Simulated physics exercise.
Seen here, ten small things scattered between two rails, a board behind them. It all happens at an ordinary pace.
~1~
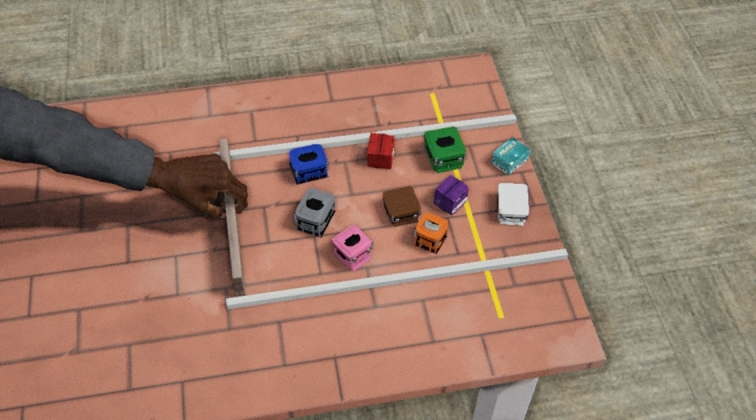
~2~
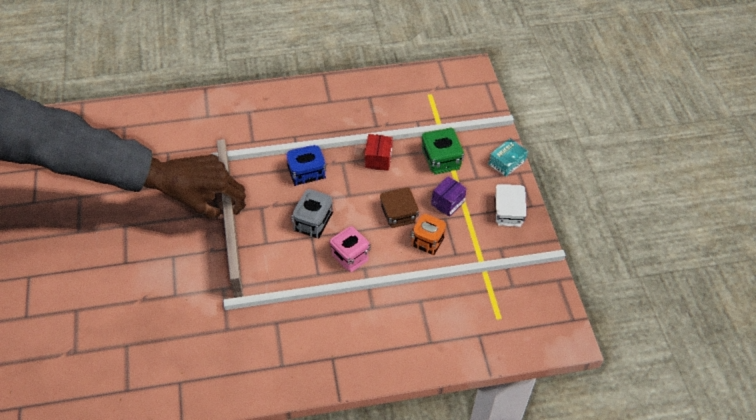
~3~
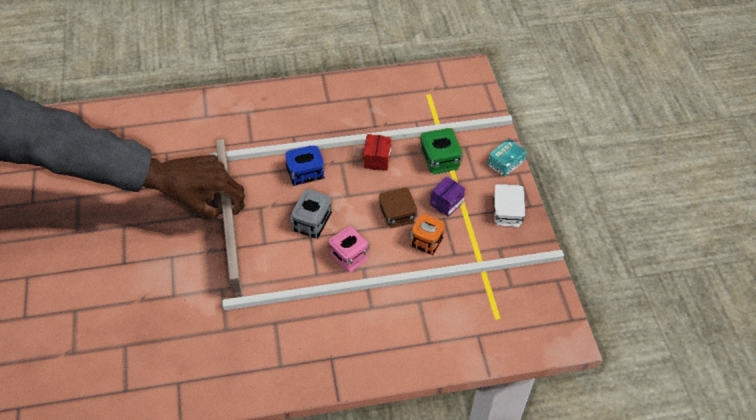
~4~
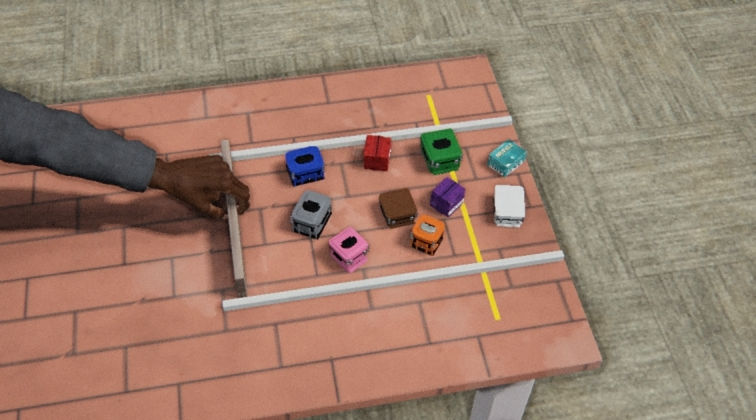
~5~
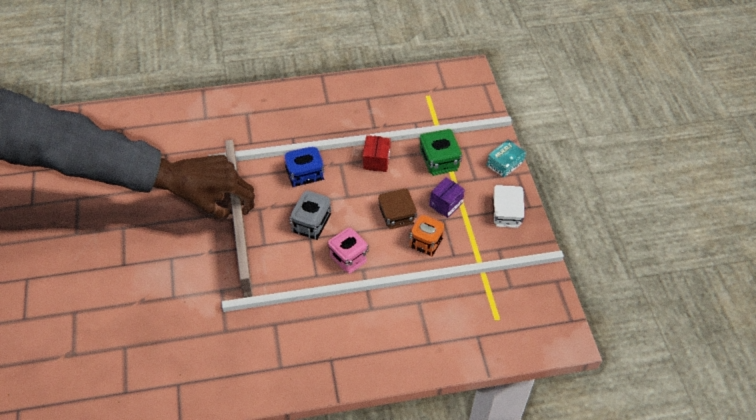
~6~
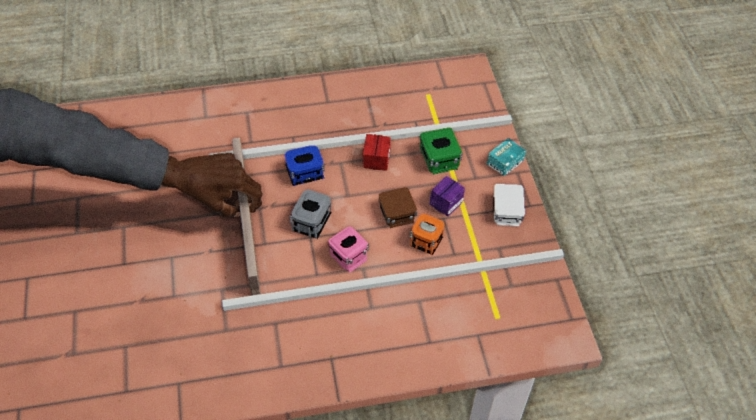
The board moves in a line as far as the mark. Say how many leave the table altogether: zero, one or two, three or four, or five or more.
As it turns out, the number that fall off is one or two.
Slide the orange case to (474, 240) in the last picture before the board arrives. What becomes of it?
Then it holds on.
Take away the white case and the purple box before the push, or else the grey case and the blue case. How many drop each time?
The counts: 1 and 0.
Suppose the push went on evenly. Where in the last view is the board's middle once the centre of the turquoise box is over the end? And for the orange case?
About (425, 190), and (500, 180) for the other.
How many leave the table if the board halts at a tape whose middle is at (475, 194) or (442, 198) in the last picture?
The counts: 4 and 1.
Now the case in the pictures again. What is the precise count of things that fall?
Exactly 1.
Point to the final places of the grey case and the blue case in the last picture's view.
The grey case at (473, 185), the blue case at (463, 146).
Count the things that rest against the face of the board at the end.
It touches 3.
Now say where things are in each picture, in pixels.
In the first frame, turquoise box (511, 156); white case (512, 205); green case (445, 149); board (232, 215); tape (463, 195).
In the second frame, white case (510, 206); orange case (429, 234).
In the third frame, green case (441, 151); grey case (312, 213).
In the fourth frame, turquoise box (507, 158); board (234, 216).
In the fifth frame, white case (508, 207); purple box (447, 198).
In the sixth frame, turquoise box (506, 157); white case (508, 205); green case (440, 151); board (246, 214); tape (459, 196).
A little later, none off yet; turquoise box at rest near (506, 157); white case at rest near (508, 205); green case at rest near (440, 151).
Next, none off yet; turquoise box shifted about its own width near (531, 155); white case shifted a little near (523, 206); green case shifted about its own width near (491, 144).
When it is over, the number that fall off is one or two; down, turquoise box.
